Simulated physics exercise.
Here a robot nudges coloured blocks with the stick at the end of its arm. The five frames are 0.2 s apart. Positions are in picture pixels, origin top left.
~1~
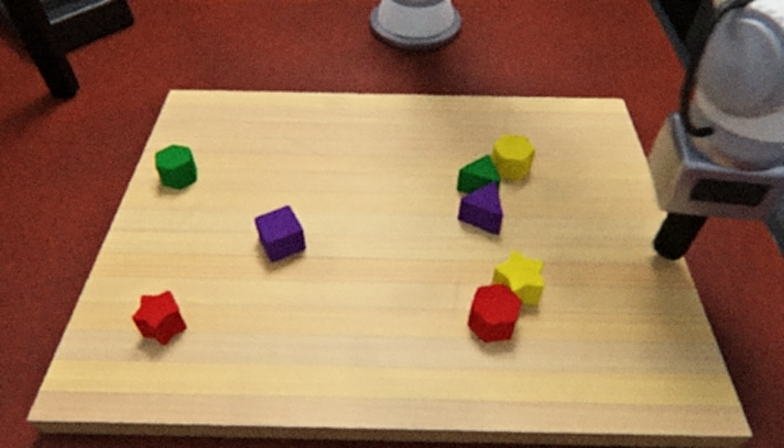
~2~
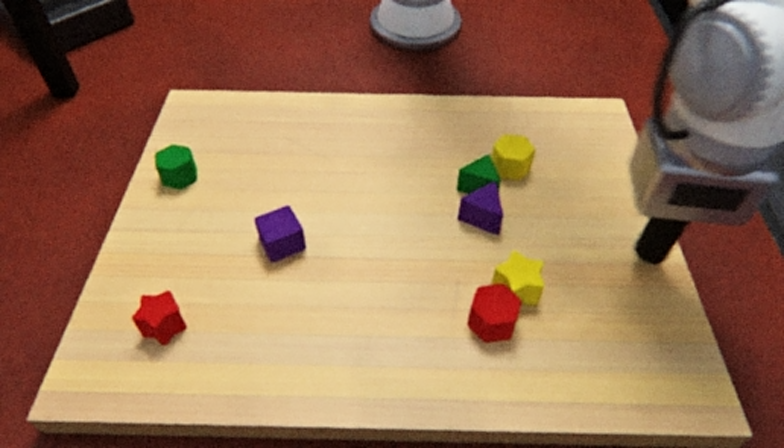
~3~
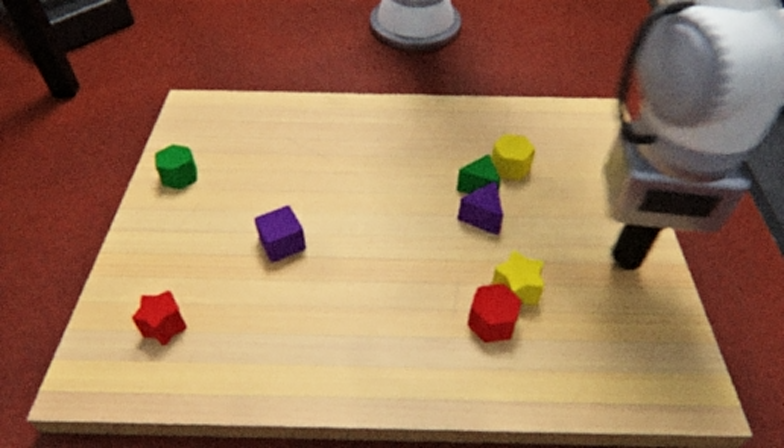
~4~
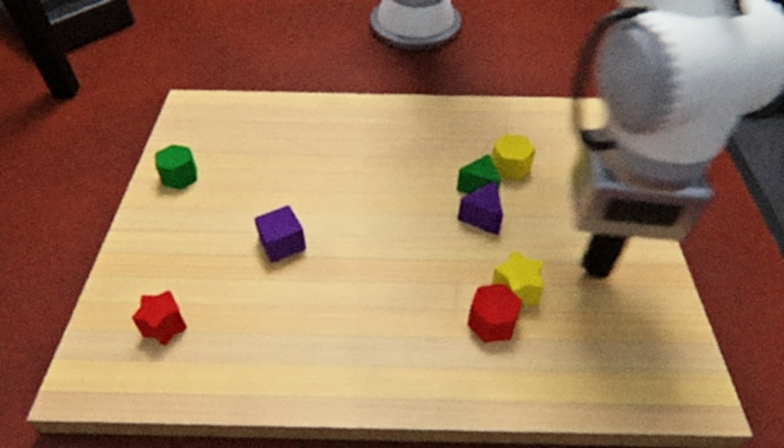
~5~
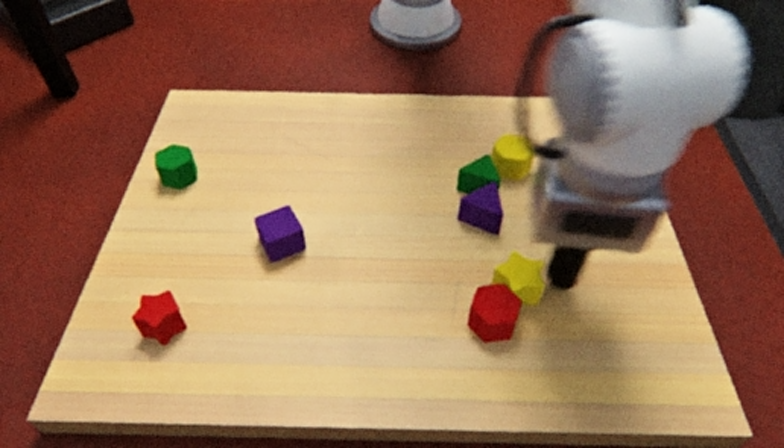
A robot arm moves its black stick left toward the yellow star, and no blocks move.
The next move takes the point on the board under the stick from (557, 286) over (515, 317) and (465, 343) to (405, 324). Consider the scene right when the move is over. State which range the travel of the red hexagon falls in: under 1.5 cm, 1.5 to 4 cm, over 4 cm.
Overall it shifts more than 4 cm.
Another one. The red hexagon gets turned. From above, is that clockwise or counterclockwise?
Looking down: Anticlockwise.
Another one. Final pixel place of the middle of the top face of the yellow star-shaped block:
Somewhere near (495, 271).
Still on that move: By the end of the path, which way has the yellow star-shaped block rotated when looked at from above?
Its spin: Clockwise.
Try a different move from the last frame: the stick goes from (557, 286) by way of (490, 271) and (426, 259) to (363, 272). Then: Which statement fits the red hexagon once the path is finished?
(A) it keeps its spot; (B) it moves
I choose B.
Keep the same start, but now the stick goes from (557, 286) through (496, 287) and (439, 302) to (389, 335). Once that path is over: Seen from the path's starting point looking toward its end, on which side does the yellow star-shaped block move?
Rightward.
On the path given first. One third of the way, stick at (518, 308); red hexagon at (481, 309), turned 25° anticlockwise; yellow star-shaped block at (497, 271), turned 45° clockwise.
Two thirds of the way, stick at (465, 334); red hexagon at (424, 326), turned 10° anticlockwise; yellow star-shaped block at (495, 271), turned 50° clockwise.
At the end, stick at (405, 315); red hexagon at (372, 328), turned 65° anticlockwise; yellow star-shaped block at (495, 271), turned 50° clockwise.
